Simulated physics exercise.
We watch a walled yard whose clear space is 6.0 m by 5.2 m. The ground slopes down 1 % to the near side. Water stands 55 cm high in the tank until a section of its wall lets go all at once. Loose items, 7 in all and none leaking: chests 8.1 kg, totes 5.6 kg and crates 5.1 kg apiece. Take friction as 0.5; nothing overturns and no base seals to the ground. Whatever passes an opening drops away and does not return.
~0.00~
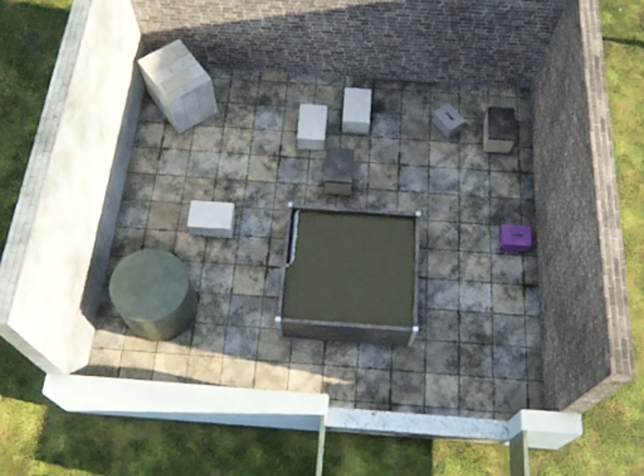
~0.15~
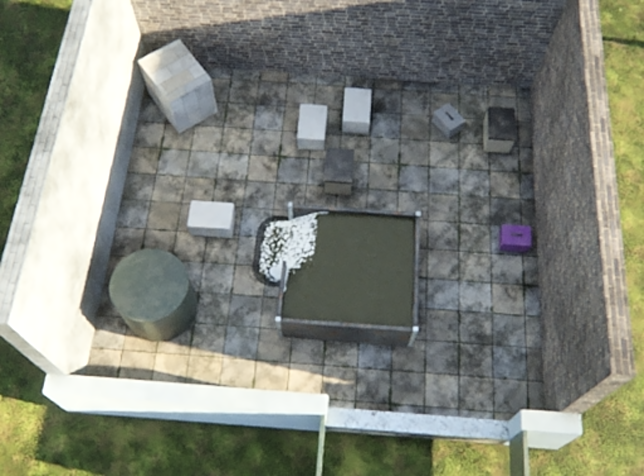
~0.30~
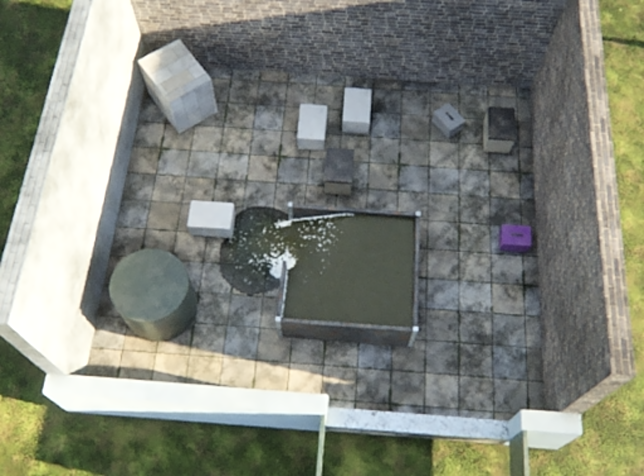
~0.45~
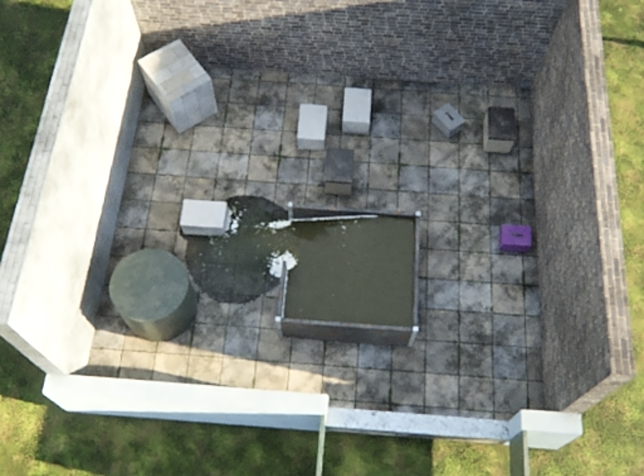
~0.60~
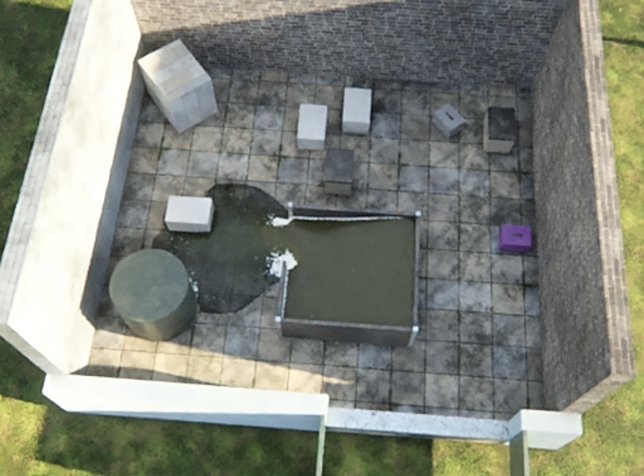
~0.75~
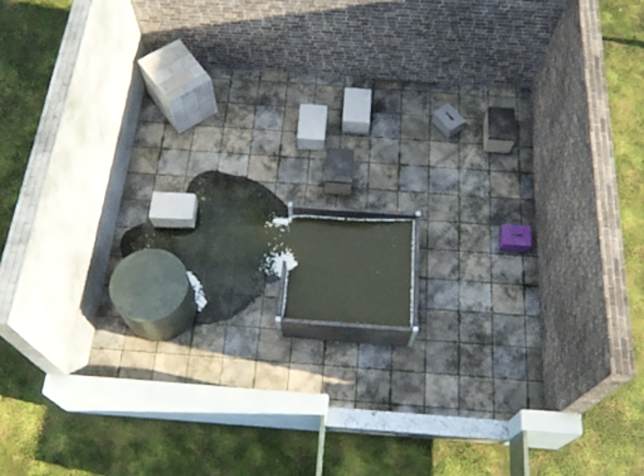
Water bursts through the left side of a raised, dark, square tank in a walled, stone-tiled yard, seen from high above by a still camera. A large pale box stands in the far left corner, a grey-green cylinder at near left, smaller white and grey boxes toward the back, and a purple one at right. Foaming, the water spreads leftward in a dark sheet, shifts a white box left, and reaches the cylinder.
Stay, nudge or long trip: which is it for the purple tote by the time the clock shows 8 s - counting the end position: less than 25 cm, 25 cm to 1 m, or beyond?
The purple tote barely shifts.
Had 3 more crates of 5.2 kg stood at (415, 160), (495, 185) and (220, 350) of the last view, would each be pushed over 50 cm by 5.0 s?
In turn: Less, short of it, over.
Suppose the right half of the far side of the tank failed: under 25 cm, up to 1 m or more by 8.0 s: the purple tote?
In that case the purple tote gets carried off.
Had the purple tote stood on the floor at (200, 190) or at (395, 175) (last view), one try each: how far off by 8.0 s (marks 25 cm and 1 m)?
In turn: It gets carried off; it barely shifts.
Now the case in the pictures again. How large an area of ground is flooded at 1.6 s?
Some 10.5 m2.
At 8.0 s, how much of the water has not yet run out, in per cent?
About 96 per cent.
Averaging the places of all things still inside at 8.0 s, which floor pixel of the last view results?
Near (452, 175).
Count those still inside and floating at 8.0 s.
3 of them.
After 1.6 s the purple tote is near (517, 235), 0.0 m from its start, aground; 0 of 7 are out; 1 afloat.
After 3.6 s the purple tote is near (517, 235), 0.0 m from its start, aground; 0 of 7 are out; 1 afloat.
After 5.6 s the purple tote is near (517, 235), 0.0 m from its start, aground; 0 of 7 are out; 2 afloat.
After 8.0 s the purple tote is near (517, 235), 0.0 m from its start, aground; 0 of 7 are out; 3 afloat.
